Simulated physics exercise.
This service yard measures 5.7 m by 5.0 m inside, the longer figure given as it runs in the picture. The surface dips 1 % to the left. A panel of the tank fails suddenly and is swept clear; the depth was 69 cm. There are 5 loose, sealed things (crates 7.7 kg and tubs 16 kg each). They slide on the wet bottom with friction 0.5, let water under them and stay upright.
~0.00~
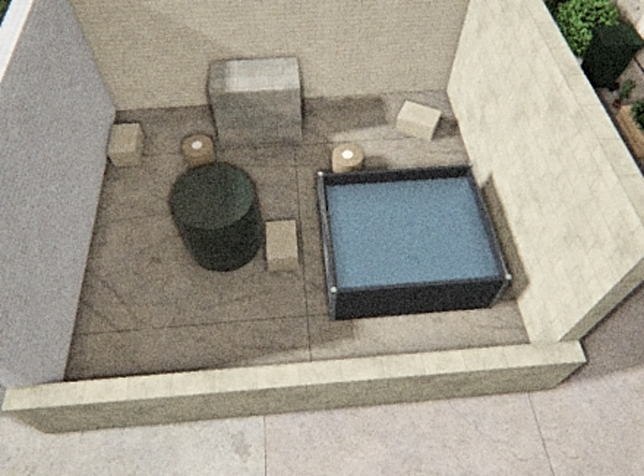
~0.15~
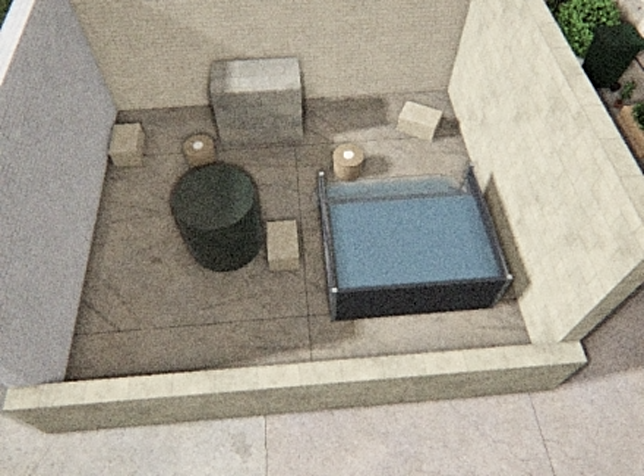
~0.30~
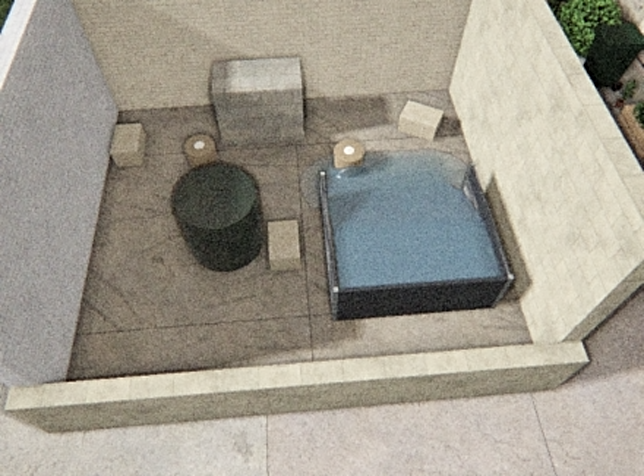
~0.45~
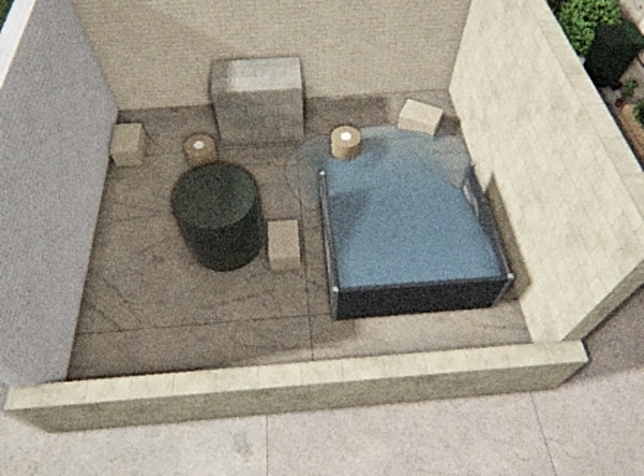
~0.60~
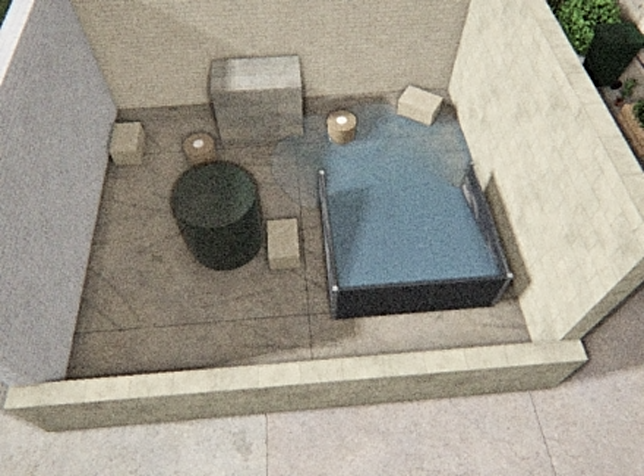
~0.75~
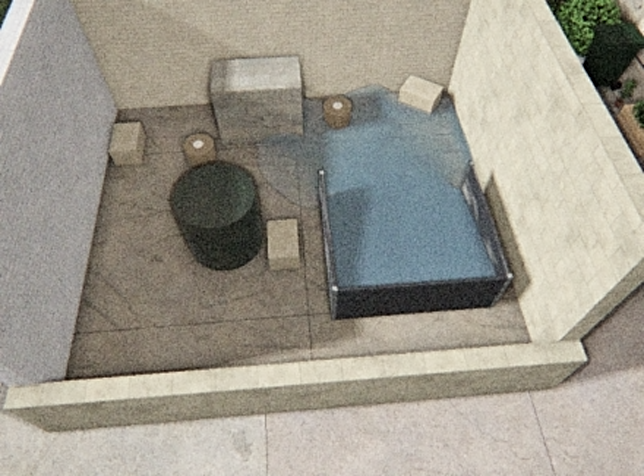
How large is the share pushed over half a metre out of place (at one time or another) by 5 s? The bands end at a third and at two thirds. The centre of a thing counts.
That comes to two thirds or above.
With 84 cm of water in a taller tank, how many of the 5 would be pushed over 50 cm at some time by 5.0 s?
Then 5.
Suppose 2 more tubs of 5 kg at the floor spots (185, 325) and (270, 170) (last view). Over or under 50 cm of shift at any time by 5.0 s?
In turn: Less, past it.
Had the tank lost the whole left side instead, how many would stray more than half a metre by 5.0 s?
Then 3.
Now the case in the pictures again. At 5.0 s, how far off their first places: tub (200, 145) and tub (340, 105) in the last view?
In turn: 120 cm, 150 cm.
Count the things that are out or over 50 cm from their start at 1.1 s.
By then 2.
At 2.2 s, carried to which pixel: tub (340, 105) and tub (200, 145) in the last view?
Near (312, 77) and (167, 154).
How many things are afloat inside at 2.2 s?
2 of them.
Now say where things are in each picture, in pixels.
A tub at (348, 155) rests on the ground; a crate at (420, 114) rests on the ground; water covers 3.3 m2; 0 of 5 have shifted, in the first frame.
A tub at (349, 155) rests on the ground; a crate at (421, 114), on the bottom; 4.4 m2 under water; 0 of 5 have shifted, in the second frame.
A tub at (349, 151), on the bottom, 8 cm from its start; a crate at (422, 114), on the bottom; 5.6 m2 under water; 1 of 5 have shifted, in the third frame.
A tub at (346, 137), on the bottom, 37 cm from its start; a crate at (422, 112), on the bottom; water covers 7.1 m2; 1 of 5 have shifted, in the fourth frame.
A tub at (342, 121) rests on the ground, 70 cm from its start; a crate at (421, 99) rests on the ground, 30 cm from its start; water covers 8.6 m2; 2 of 5 have shifted, in the fifth frame.
A tub at (338, 106) rests on the ground, 105 cm from its start; a crate at (422, 88) rests on the ground, 58 cm from its start; water covers 9.9 m2; 2 of 5 have shifted, in the sixth frame.
After 1.1 s 2 of 5 are over 50 cm from their spots; 2 afloat.
After 2.2 s 2 of 5 are over 50 cm from their spots; 2 afloat.
After 3.5 s 3 of 5 are over 50 cm from their spots; 3 afloat.
After 5.0 s 5 of 5 are over 50 cm from their spots, and 5 have been at some point; 3 afloat.
